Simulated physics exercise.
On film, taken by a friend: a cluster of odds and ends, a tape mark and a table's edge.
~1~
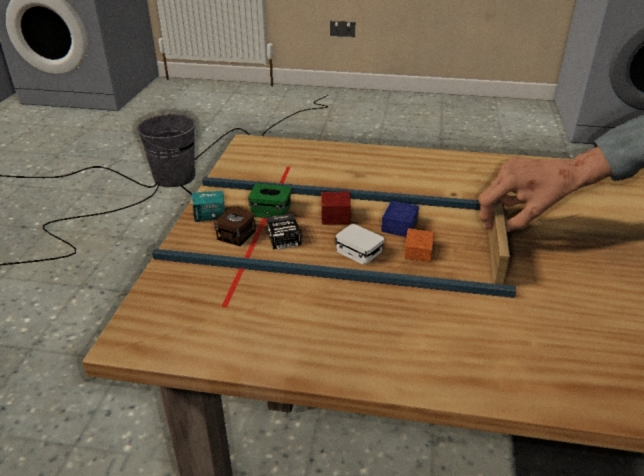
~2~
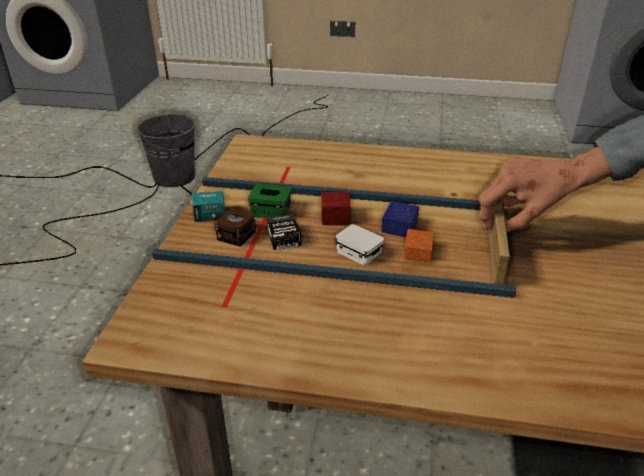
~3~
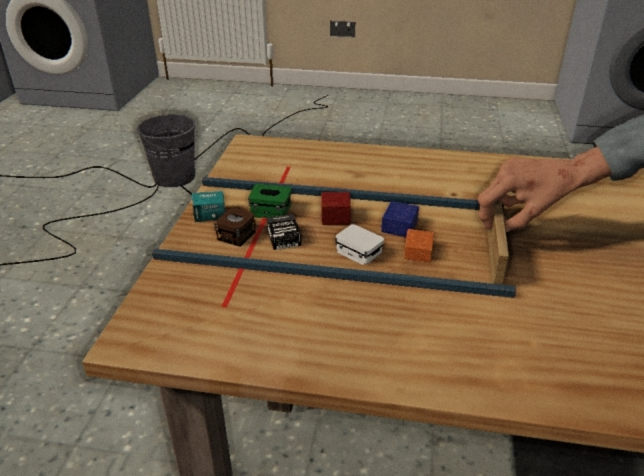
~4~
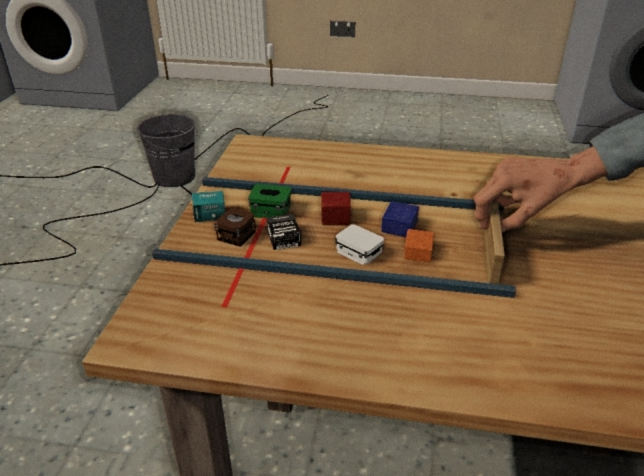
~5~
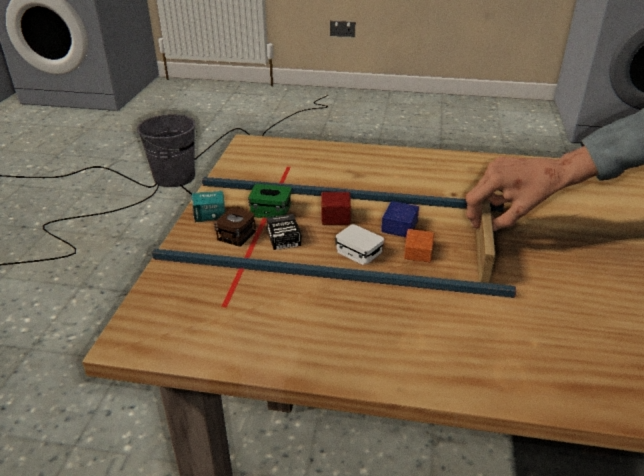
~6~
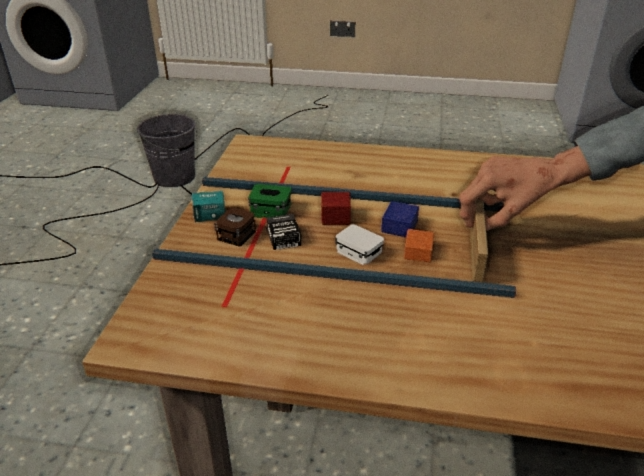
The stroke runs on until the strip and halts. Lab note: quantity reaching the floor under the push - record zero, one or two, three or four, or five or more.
Recorded: One or two.
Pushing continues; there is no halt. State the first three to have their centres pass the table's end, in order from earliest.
It goes the turquoise box, followed by the brown case, and then the green case.
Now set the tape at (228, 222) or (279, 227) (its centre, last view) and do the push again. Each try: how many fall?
3, then 1.
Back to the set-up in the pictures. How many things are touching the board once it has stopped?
2.
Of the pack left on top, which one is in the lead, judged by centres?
The green case winds up nearest.
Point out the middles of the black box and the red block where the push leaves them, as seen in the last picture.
The black box comes to rest at (192, 226), and the red block comes to rest at (227, 198).
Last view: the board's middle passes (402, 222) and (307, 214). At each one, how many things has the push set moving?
Moved so far: 3, then 8.
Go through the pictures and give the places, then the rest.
In the first picture, turquoise box (209, 206); brown case (236, 226); green case (271, 201); board (497, 231); tape (262, 225).
In the second picture, brown case (236, 227); orange block (419, 245).
In the third picture, green case (271, 201); red block (336, 209).
In the fourth picture, turquoise box (209, 206); black box (284, 232).
In the fifth picture, brown case (236, 227); blue block (400, 219).
In the sixth picture, turquoise box (209, 206); brown case (236, 227); green case (271, 201); board (478, 229); tape (262, 225).
A little later, none off yet; turquoise box at rest near (209, 206); brown case at rest near (236, 227); green case at rest near (271, 201).
When it is over, the number that fall off is one or two; down, brown case and turquoise box.
